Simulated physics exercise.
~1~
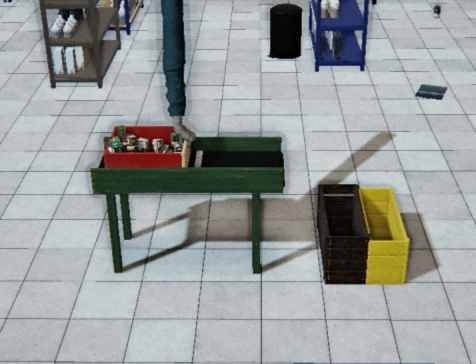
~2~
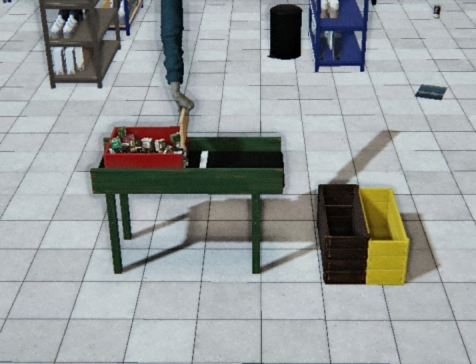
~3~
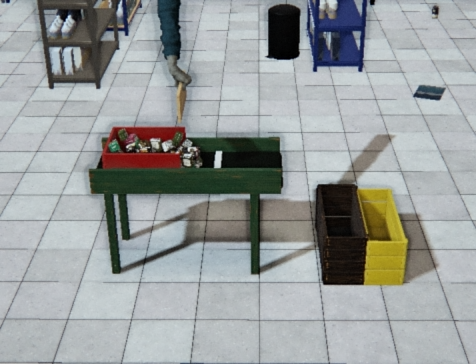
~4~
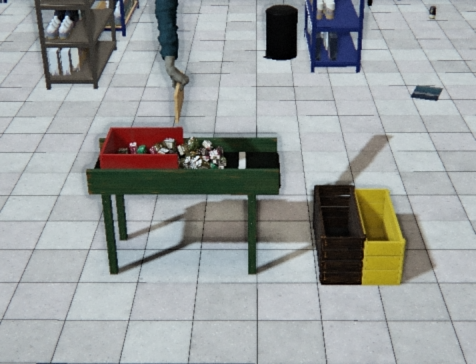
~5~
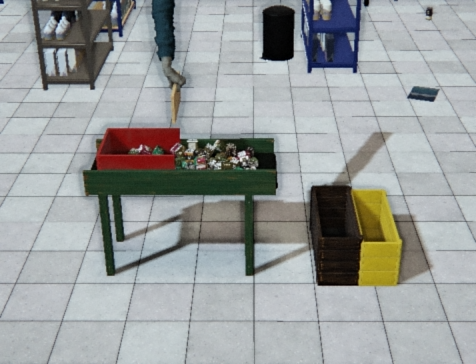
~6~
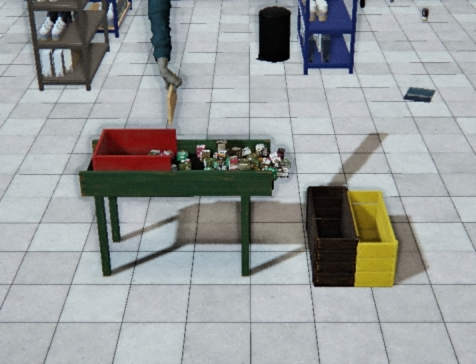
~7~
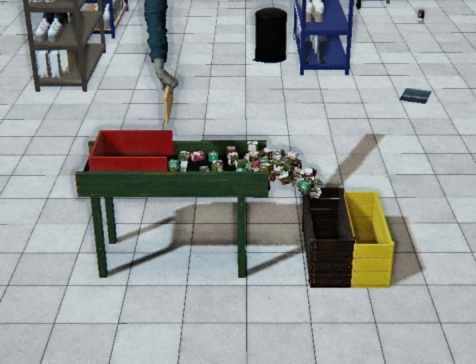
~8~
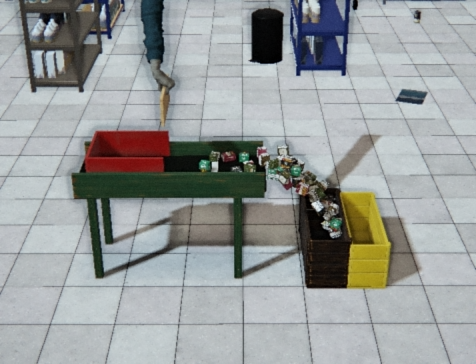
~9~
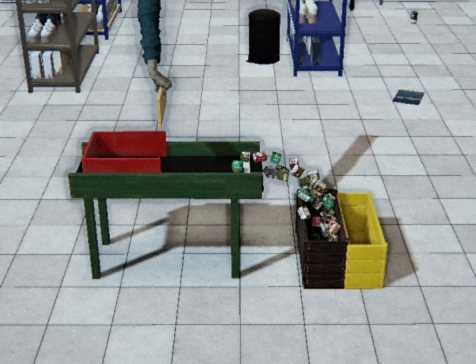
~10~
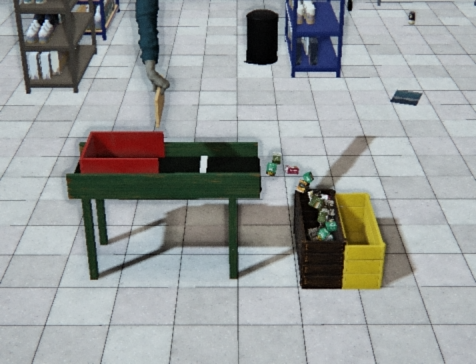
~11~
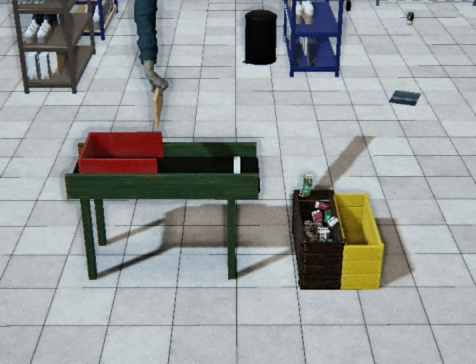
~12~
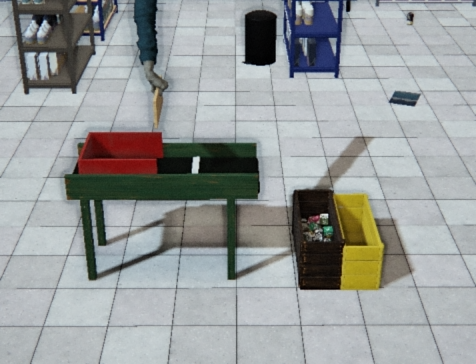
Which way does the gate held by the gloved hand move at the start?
The gate moves up, lifted clear of the belt by the gloved hand.
Small cartons sliding out of a red pen along a green-sided belt as a gloved hand lifts a gate, all landing in a black tote.
